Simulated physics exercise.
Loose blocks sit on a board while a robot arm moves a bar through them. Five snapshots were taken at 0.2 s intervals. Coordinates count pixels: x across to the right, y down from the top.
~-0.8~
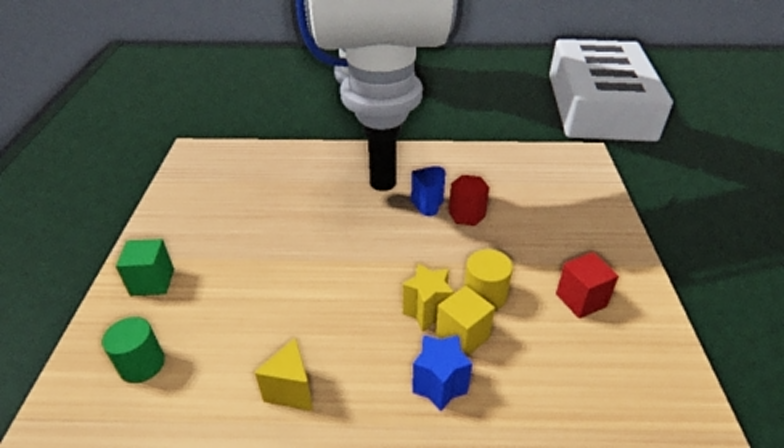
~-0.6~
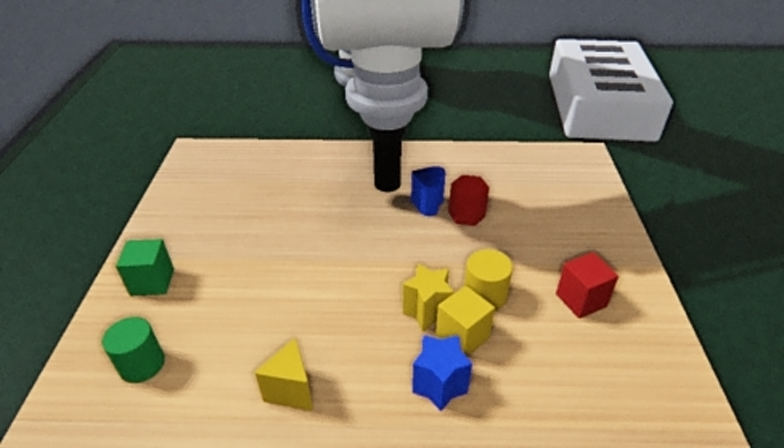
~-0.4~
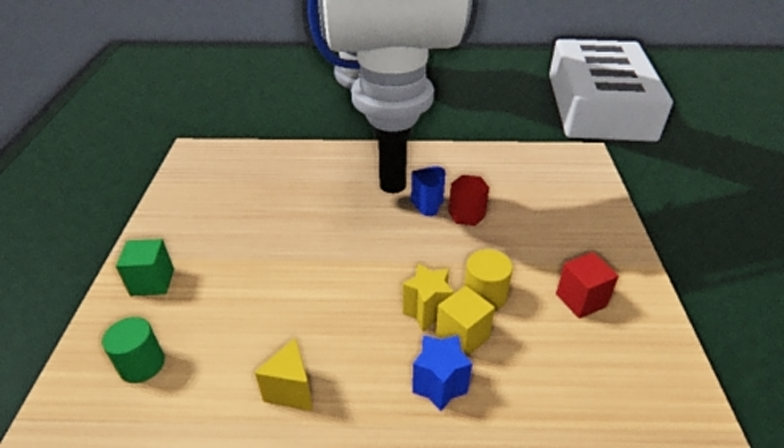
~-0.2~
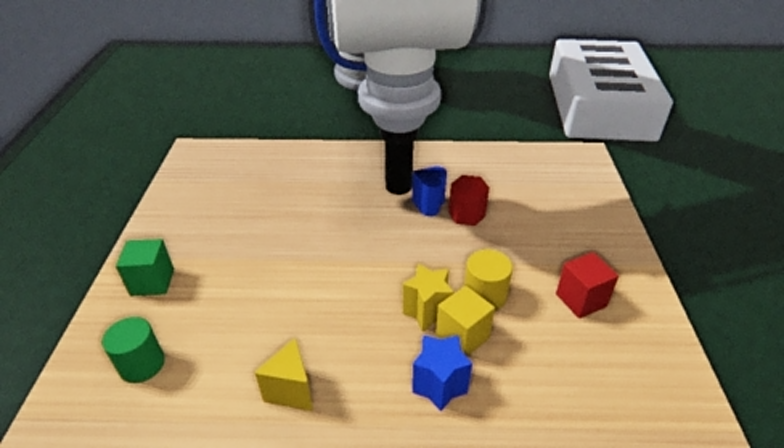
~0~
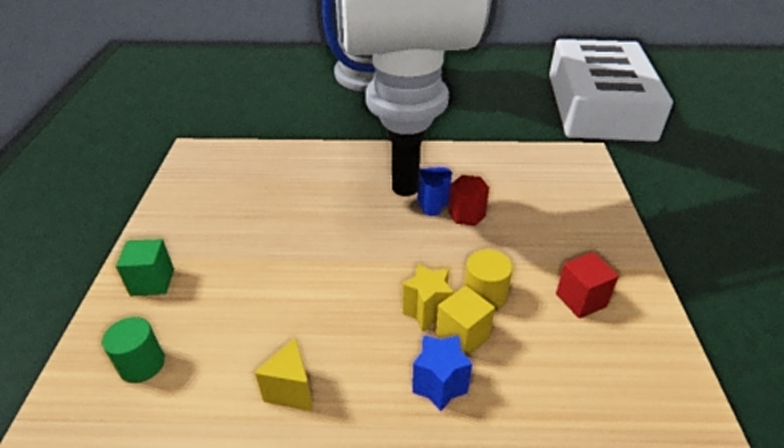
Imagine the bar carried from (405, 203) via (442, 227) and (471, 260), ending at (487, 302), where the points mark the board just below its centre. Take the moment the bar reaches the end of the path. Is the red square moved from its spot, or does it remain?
Left in place.
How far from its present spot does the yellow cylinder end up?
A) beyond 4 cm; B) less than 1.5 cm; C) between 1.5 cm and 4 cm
My answer is option A.
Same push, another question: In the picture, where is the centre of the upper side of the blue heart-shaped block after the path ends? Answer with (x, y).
Around (454, 178).
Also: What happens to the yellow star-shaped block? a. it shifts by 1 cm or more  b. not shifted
My answer is option b.
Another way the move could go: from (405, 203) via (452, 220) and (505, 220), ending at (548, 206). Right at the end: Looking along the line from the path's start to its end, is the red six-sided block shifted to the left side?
My answer is yes.
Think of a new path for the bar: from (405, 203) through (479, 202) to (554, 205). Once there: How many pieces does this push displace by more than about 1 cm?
By the end, two blocks will have moved.
On the path given first. One third of the way, bar (444, 212); blue heart-shaped block (454, 178), turned 25° anticlockwise; red six-sided block (486, 185).
Two thirds of the way, bar (473, 245); blue heart-shaped block (454, 178), turned 25° anticlockwise; red six-sided block (486, 185).
At the end, bar (490, 287); yellow star-shaped block in place; blue heart-shaped block (454, 178), turned 25° anticlockwise; red six-sided block (486, 185); yellow cylinder (508, 302); red square in place.
